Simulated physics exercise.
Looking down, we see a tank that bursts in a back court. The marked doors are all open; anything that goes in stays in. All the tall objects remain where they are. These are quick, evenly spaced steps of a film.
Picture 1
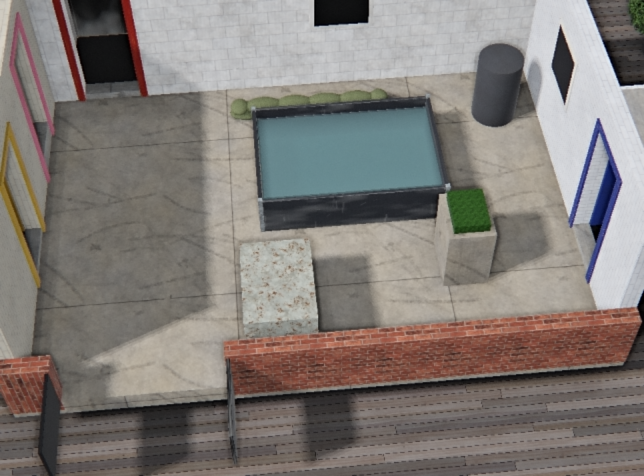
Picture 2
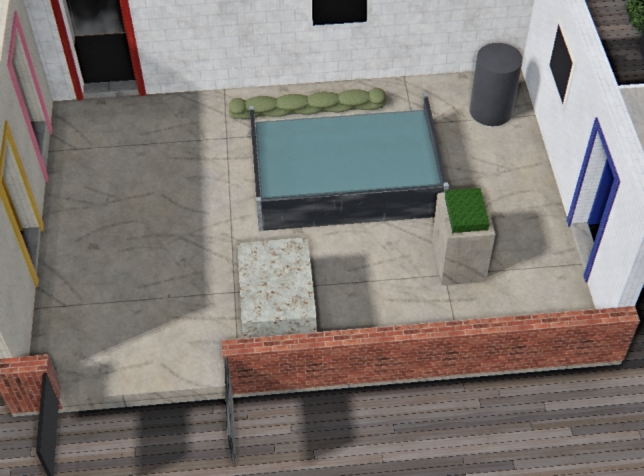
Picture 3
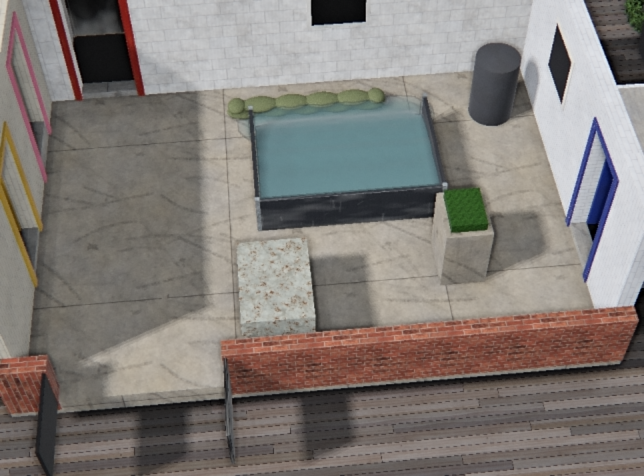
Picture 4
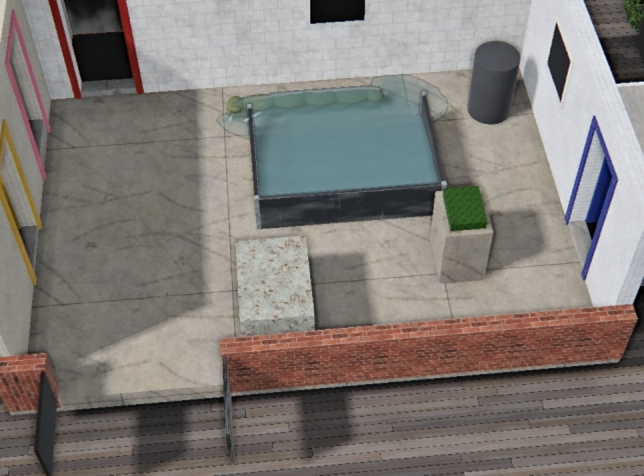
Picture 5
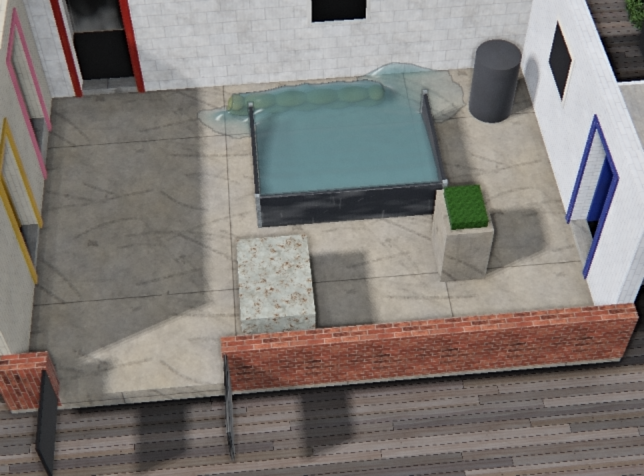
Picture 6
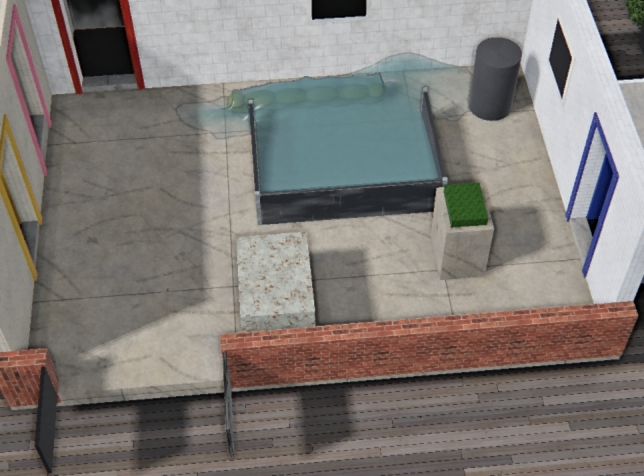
Water pouring over the far side of a dark-framed tank in a walled courtyard, spreading around green bushes and along the white wall.
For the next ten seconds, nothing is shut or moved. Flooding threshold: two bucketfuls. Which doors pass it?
The red door does not pass it; the pink door does not pass it; the yellow door does not pass it; the blue door does not pass it.
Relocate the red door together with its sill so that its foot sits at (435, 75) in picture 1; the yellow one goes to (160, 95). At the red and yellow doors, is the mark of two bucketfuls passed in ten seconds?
As it turns out, the red door runs past it while the yellow door keeps within it.
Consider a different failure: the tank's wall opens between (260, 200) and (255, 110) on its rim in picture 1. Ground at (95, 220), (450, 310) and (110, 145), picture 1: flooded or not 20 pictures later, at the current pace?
In turn: Inundated, then untouched, then inundated.
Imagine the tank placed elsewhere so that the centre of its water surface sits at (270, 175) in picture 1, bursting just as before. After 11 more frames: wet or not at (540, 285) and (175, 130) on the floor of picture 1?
Point 1: Not wet; point 2: Soaked through.
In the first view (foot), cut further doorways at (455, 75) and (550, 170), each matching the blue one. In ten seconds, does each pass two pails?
The first new door crosses the line, and the second stays below the line.
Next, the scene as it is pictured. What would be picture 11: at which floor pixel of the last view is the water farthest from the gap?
Front's tip: Near (107, 121).
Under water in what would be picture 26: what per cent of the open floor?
Around 55 percent of it.
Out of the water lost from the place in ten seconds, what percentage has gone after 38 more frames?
By my reckoning, 15 %.
A moment on, water covers 20 % of the floor; the red door not reached, the pink door not reached, the yellow door not reached, the blue door not reached.
Next, water covers 35 % of the floor; the red door wet at the sill, nothing in, the pink door wet at the sill, nothing in, the yellow door not reached, the blue door not reached.
Then, water covers 55 % of the floor; the red door wet at the sill, nothing in, the pink door wet at the sill, nothing in, the yellow door wet at the sill, nothing in, the blue door wet at the sill, nothing in.
Later, water covers 85 % of the floor; the red door wet at the sill, nothing in, the pink door wet at the sill, nothing in, the yellow door wet at the sill, nothing in, the blue door wet at the sill, nothing in.
In the end, water covers 95 % of the floor; the red door wet at the sill, nothing in, the pink door wet at the sill, nothing in, the yellow door wet at the sill, nothing in, the blue door under two buckets in.
